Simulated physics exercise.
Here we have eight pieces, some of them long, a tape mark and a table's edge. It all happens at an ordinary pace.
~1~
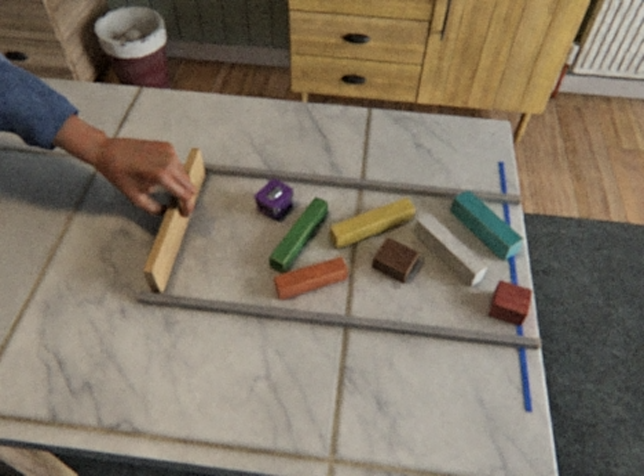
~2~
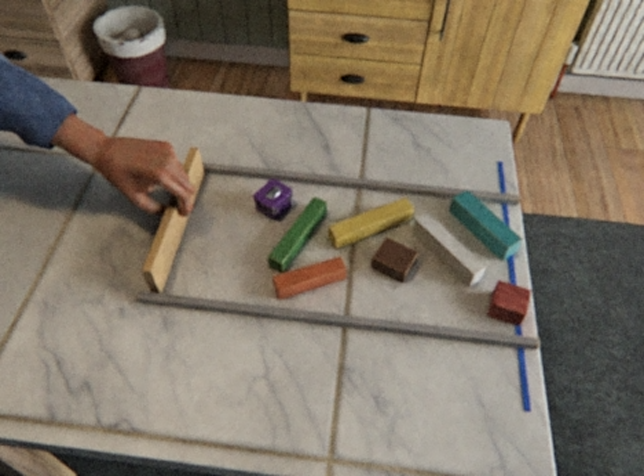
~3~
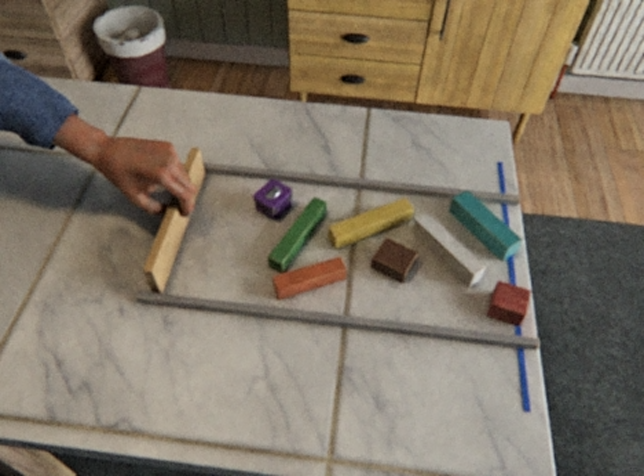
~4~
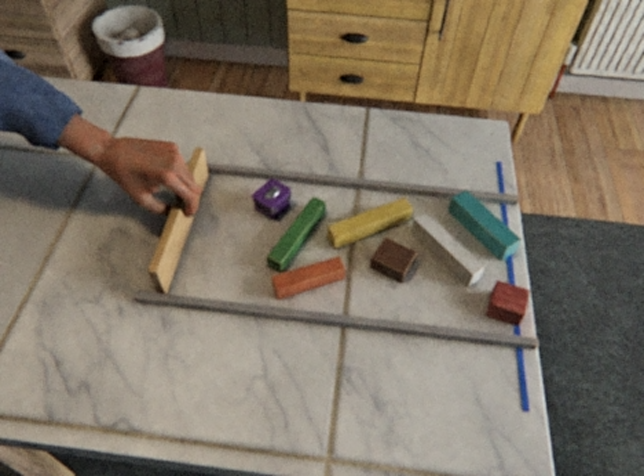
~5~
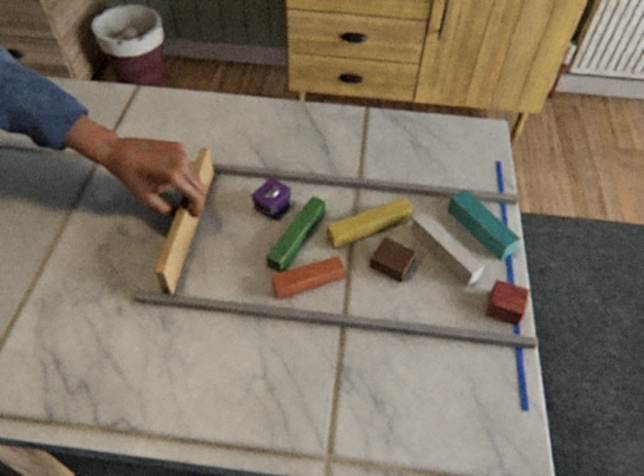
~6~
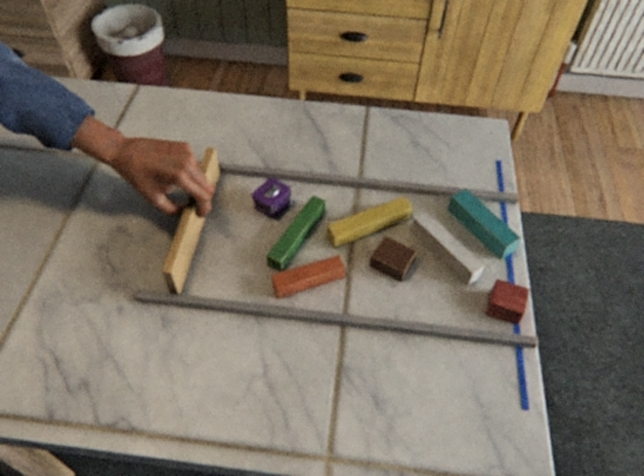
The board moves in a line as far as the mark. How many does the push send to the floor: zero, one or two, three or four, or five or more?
As it turns out, the number that fall off is five or more.
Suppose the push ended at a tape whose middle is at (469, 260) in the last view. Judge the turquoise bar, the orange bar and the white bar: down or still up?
The turquoise bar falls; the orange bar does not fall; the white bar tumbles off.
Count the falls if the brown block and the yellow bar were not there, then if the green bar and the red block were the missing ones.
First 5, then 4.
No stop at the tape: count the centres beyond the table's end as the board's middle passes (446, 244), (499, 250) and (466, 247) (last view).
The counts: 2, 6 and 3.
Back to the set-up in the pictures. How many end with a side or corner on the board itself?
In contact: 1.
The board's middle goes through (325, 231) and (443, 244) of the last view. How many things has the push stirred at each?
5 and 8.
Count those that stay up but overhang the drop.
Overhanging: 1.
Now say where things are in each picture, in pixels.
In the first frame, red block (510, 303); turquoise bar (486, 225); white bar (449, 249); board (178, 217); tape (513, 266).
In the second frame, turquoise bar (484, 224); purple case (273, 200).
In the third frame, white bar (447, 249); board (178, 217).
In the fourth frame, red block (508, 303); yellow bar (370, 223).
In the fifth frame, turquoise bar (483, 224); orange bar (308, 277).
In the sixth frame, red block (507, 302); turquoise bar (483, 223); white bar (446, 248); board (194, 217); tape (510, 264).
Soon after, none off yet; red block at rest near (507, 302); turquoise bar at rest near (483, 223); white bar at rest near (446, 248).
After that, none off yet; red block at rest near (509, 303); turquoise bar at rest near (483, 223); white bar displaced a little near (472, 252).
And then, two off so far; red block displaced a little near (524, 312); turquoise bar on its way down near (529, 288); white bar on its way down near (534, 315).
In the end, the number that fall off is five or more; gone, green bar, orange bar, yellow bar, brown block, white bar, turquoise bar and red block.
